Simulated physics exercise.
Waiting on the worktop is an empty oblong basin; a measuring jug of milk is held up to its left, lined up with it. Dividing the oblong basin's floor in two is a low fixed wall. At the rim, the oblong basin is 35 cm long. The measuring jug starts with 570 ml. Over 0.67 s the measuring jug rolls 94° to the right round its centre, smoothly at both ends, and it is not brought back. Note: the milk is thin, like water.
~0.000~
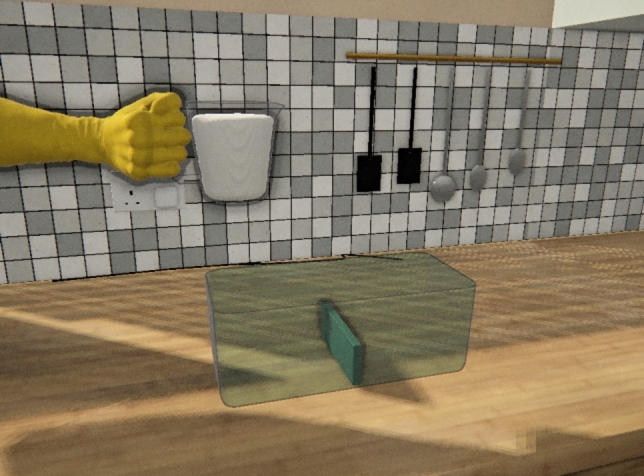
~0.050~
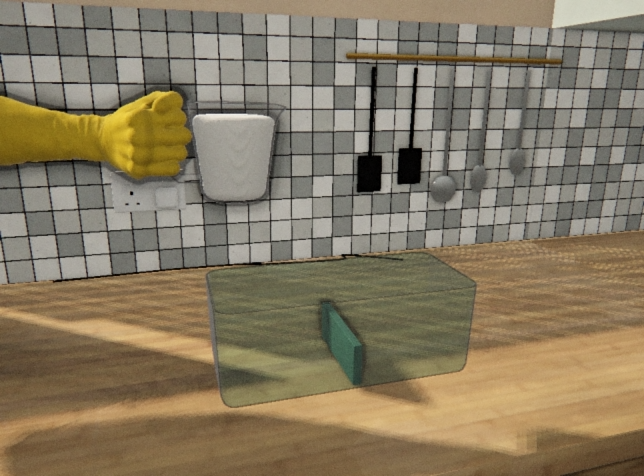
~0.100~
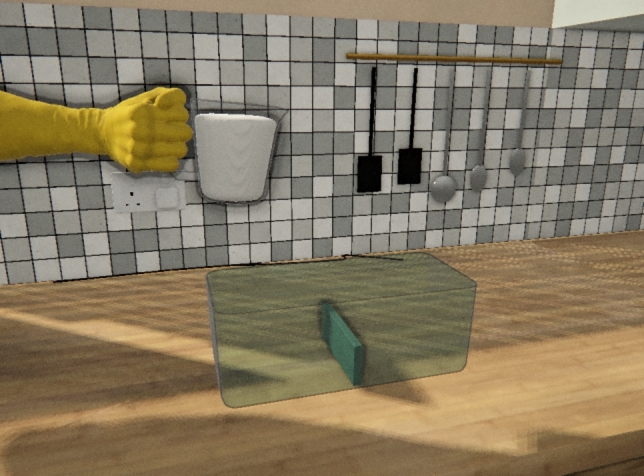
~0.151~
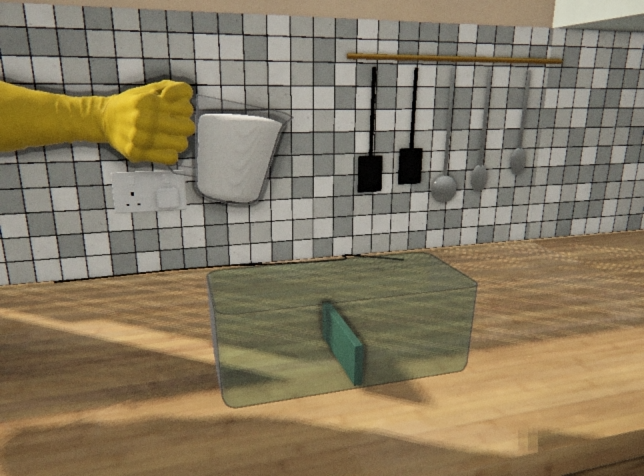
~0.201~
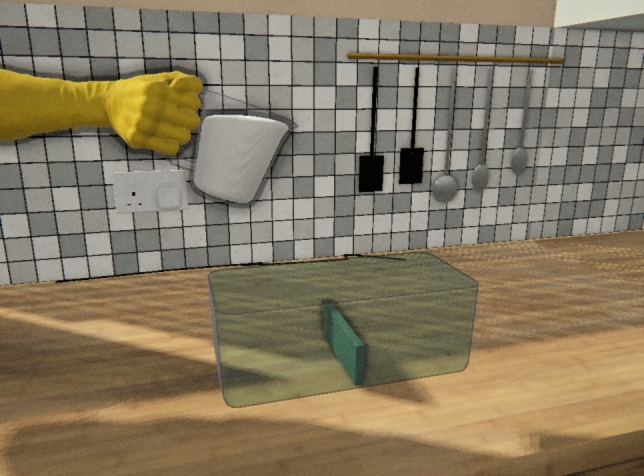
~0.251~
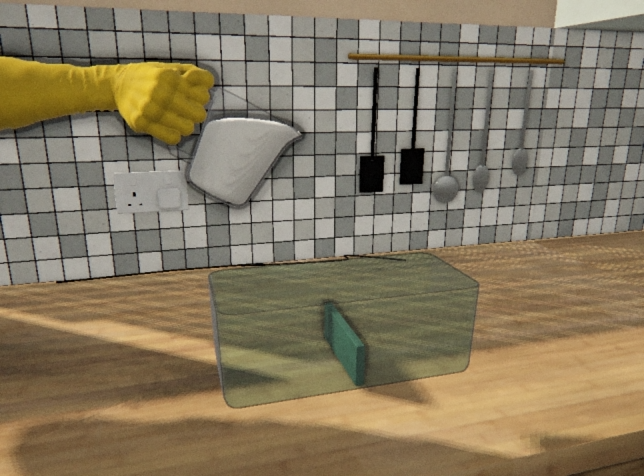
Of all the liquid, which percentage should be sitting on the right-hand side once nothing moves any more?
Around 79 per cent should be sitting there.
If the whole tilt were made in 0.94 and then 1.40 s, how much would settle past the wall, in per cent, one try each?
The first try gives around 80 percent, the second around 75 percent.
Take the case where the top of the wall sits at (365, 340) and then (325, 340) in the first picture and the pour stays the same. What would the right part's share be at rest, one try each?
I'd put it at about 10 per cent for the first and about 90 per cent for the second.
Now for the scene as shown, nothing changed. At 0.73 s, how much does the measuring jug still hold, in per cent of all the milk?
I'd say some 20 per cent remains.
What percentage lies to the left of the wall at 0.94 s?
The left part holds close to 12 per cent.
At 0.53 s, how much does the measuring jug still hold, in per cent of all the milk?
Close to 60 percent of the liquid remains at that time.
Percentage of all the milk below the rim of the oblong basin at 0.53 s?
About 10%.
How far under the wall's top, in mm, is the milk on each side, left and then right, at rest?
I'd say some 56 mm on the left and some 42 mm on the right.
By 0.53 s the tilt is 84° and 61 per cent is still to pour, 1 is left of the wall and 9 right of it.
By 0.73 s the tilt is 94° and 20 per cent is still to pour, 10 is left of the wall and 46 right of it.
By 0.94 s the tilt is 94° and 5 per cent is still to pour, 13 is left of the wall and 76 right of it.
By 1.17 s the tilt is 94° and 1 per cent is still to pour, 19 is left of the wall and 79 right of it.
At rest 20 per cent lies left of the wall, 79 right of it and 1 outside.
